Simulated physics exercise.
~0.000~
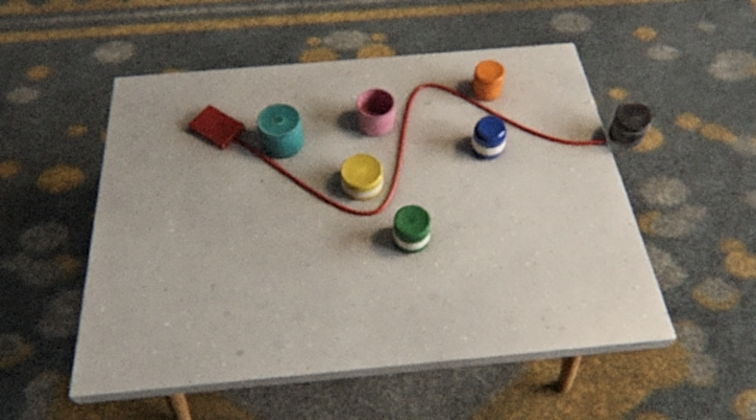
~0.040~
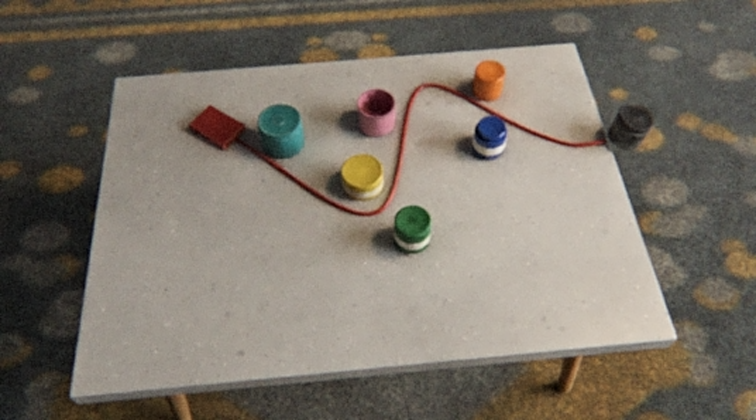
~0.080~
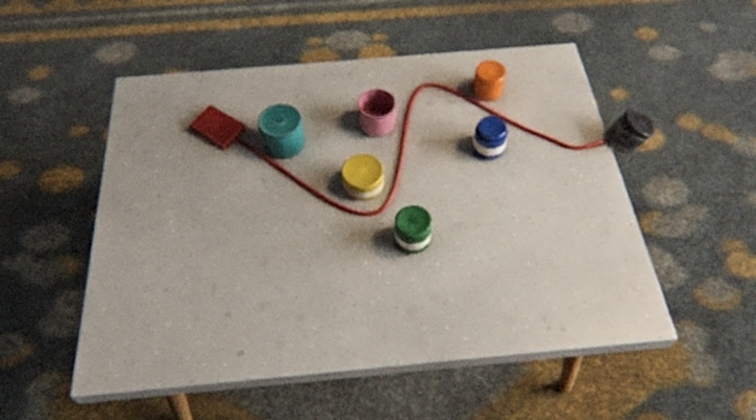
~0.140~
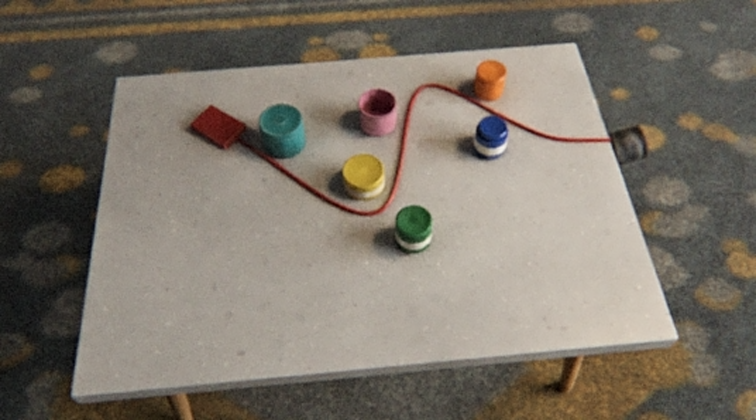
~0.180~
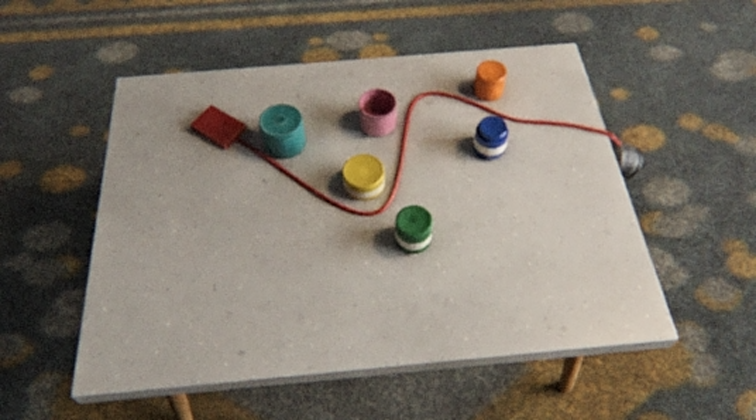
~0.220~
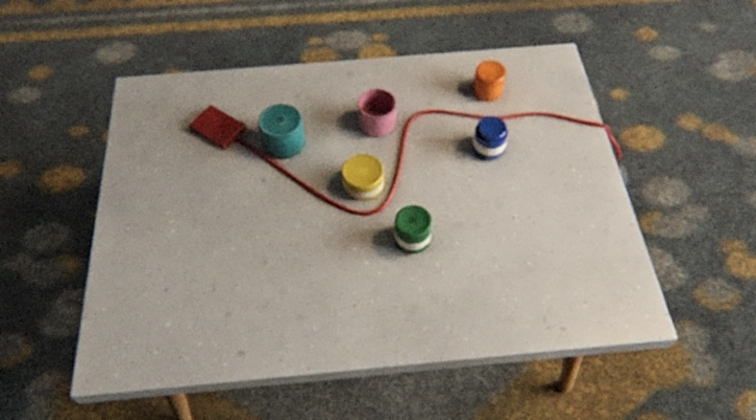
White table with colourful small containers and a winding red cable, a dark cylinder slipping over the right edge and dropping from view.
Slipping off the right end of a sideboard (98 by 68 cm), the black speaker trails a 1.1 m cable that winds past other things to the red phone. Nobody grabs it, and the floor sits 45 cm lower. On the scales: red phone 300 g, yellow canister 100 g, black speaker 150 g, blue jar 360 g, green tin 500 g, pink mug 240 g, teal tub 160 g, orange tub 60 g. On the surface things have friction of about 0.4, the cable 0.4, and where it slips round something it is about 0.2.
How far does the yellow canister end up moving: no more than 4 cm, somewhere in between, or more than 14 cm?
My guess is the movement will be modest.
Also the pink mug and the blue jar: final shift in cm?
Pink mug: 2 cm; blue jar: 0 cm.
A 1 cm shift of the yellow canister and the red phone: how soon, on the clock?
For the yellow canister it's 0.34 s, while the red phone gets there at 0.70 s.
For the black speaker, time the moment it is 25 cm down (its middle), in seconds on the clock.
Close to 0.30 s.
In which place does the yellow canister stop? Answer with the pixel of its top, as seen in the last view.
Near (363, 132).
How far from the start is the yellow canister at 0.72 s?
Shift of the yellow canister - 8 cm.
After 0.5 s, the cable's tail end at (241, 141); yellow canister 9 cm off its start, black speaker over the edge, pink mug 1 cm off its start.
After 0.7 s, the cable's tail end at (242, 142); yellow canister 9 cm off its start, black speaker over the edge, pink mug 1 cm off its start.
After 1.0 s, the cable's tail end at (242, 142); yellow canister 9 cm off its start at (363, 132), black speaker over the edge, red phone 1 cm off its start at (222, 127).
After 1.2 s, the cable's tail end at (242, 142); yellow canister 9 cm off its start, black speaker over the edge, red phone 1 cm off its start.
After 2.4 s, the cable's tail end at (242, 142); yellow canister 9 cm off its start at (363, 132), black speaker over the edge, red phone 1 cm off its start at (222, 127), pink mug 1 cm off its start at (378, 98).
